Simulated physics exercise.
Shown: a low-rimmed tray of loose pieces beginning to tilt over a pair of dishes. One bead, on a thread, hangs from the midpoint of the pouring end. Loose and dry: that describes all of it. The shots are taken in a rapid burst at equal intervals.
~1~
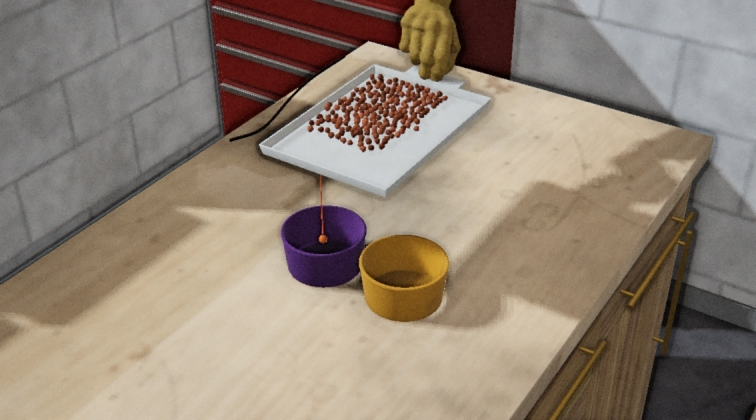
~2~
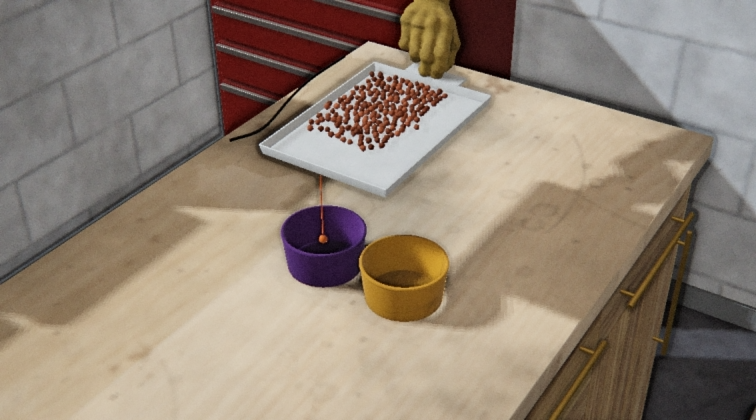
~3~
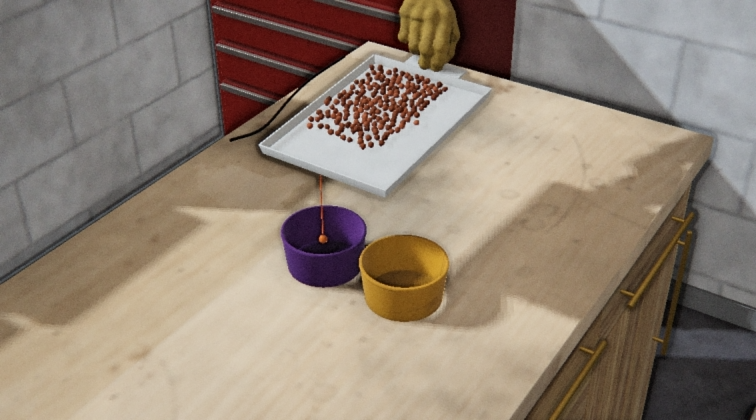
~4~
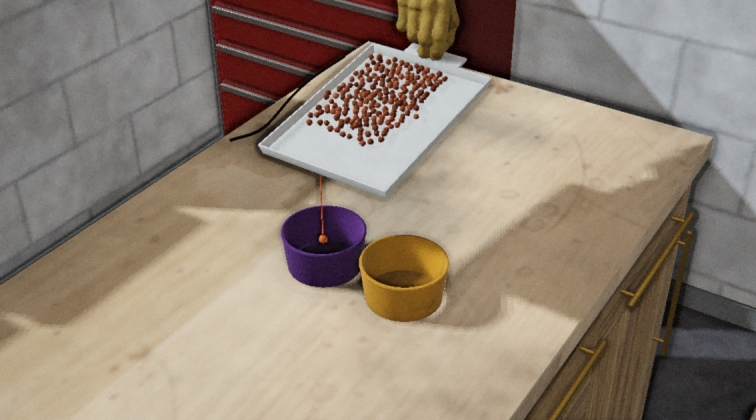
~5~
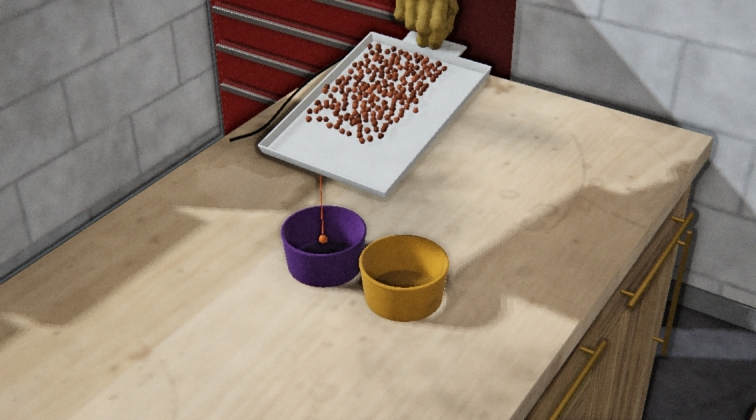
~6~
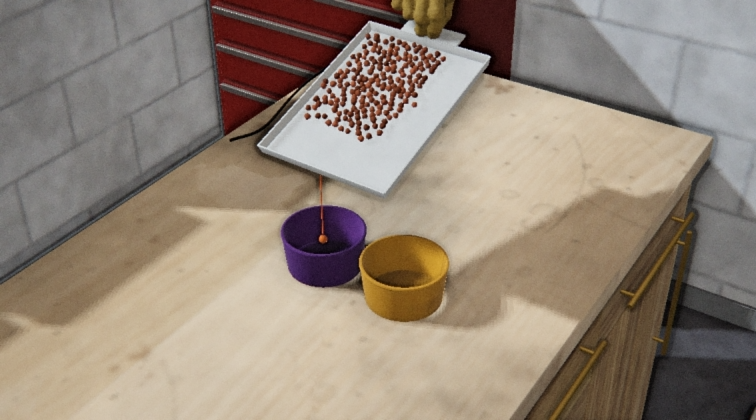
A yellow-gloved hand grips the far end of a pale grey, low-rimmed tray above a light wooden counter, seen from above at an angle, with red drawers and grey block walls behind. Reddish-brown pellets cover the tray's upper part, and an orange bead hangs on a thread by a purple dish, left of a mustard-yellow one. The hand slowly raises the far end, steepening the tray slightly, while the camera stays still.
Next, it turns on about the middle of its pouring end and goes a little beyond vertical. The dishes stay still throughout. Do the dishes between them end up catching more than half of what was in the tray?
No.
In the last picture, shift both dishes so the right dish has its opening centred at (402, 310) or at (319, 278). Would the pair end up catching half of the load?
At place one in excess of half; at place two in excess of half.
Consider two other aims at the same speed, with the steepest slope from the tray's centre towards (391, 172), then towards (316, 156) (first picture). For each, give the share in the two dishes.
About 80 % and about 10 %.
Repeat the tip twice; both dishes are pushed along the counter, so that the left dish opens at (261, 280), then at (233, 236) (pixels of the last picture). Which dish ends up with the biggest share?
In the first position the left of the two, in the second the right of the two.
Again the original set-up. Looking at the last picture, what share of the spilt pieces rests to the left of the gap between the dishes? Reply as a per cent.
90 per cent or thereabouts.
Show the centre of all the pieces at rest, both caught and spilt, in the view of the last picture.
Roughly at (300, 317), give or take.
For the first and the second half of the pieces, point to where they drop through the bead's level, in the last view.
The opening half passes (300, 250), the closing half (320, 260).
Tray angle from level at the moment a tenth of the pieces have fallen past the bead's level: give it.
At roughly 60°.
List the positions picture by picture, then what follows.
Corners of the pouring end at (263, 144) and (385, 188), level; middle of the load at (381, 112), clay pellets; left dish at (300, 265); right dish at (381, 299); bead on its thread at (323, 239), in the first frame.
Corners of the pouring end at (262, 144) and (385, 188), level; middle of the load at (381, 110), in the second frame.
Corners of the pouring end at (262, 144) and (384, 188), tipped barely, level across its low end; middle of the load at (381, 105), in the third frame.
Corners of the pouring end at (262, 144) and (384, 189), tipped a little, level across its low end; middle of the load at (380, 98), in the fourth frame.
Corners of the pouring end at (261, 144) and (384, 190), tipped a little, level across its low end; middle of the load at (379, 91), in the fifth frame.
Corners of the pouring end at (261, 145) and (384, 191), tipped clearly, level across its low end; middle of the load at (378, 85); left dish at (300, 265); right dish at (381, 299), in the sixth frame.
Soon after the last picture, tray tipped steeply; most on the tray; a small part outside both; a small part in the air.
A little later, tray tipped right over; most on the tray; a stray few in the left dish; about a quarter outside both; a stray few in the air.
Later still, tray tipped past a quarter turn; a stray few in the right dish; a stray few in the left dish; nearly all outside both.
At rest, tray tipped past a quarter turn; a stray few in the right dish; a stray few in the left dish; nearly all outside both.
